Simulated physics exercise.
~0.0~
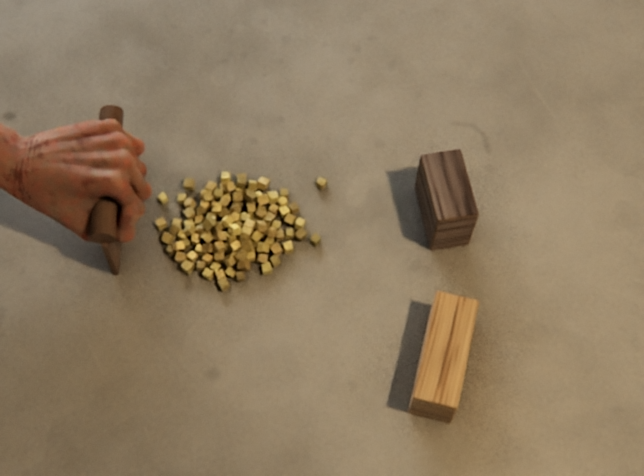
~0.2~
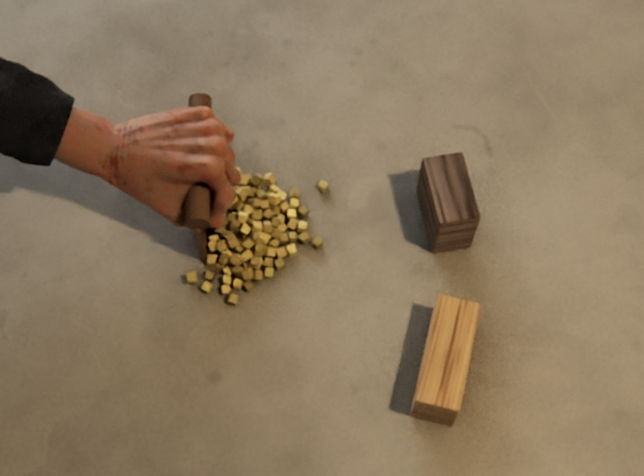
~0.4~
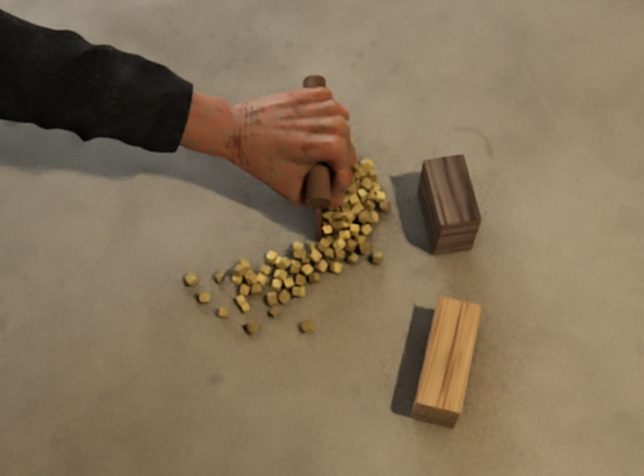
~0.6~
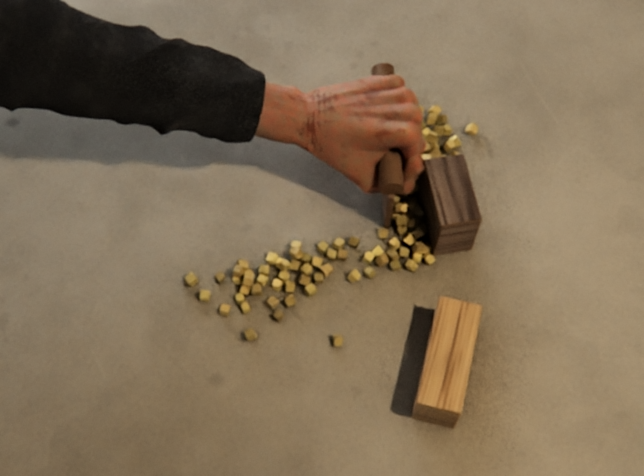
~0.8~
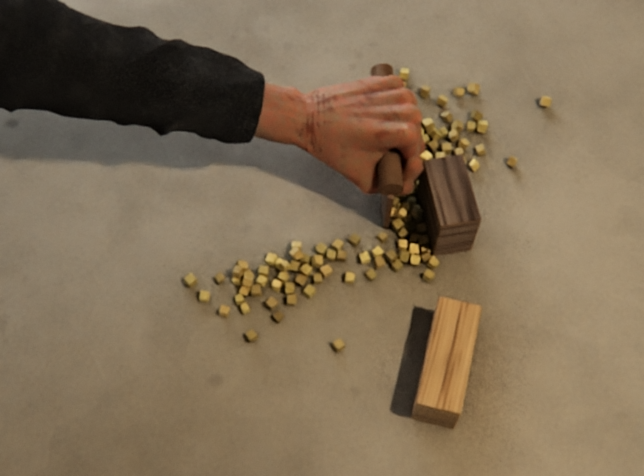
A hand sweeps a pile of small yellow cubes rightwards with a scraper, stopping at the dark block as some scatter beyond it.
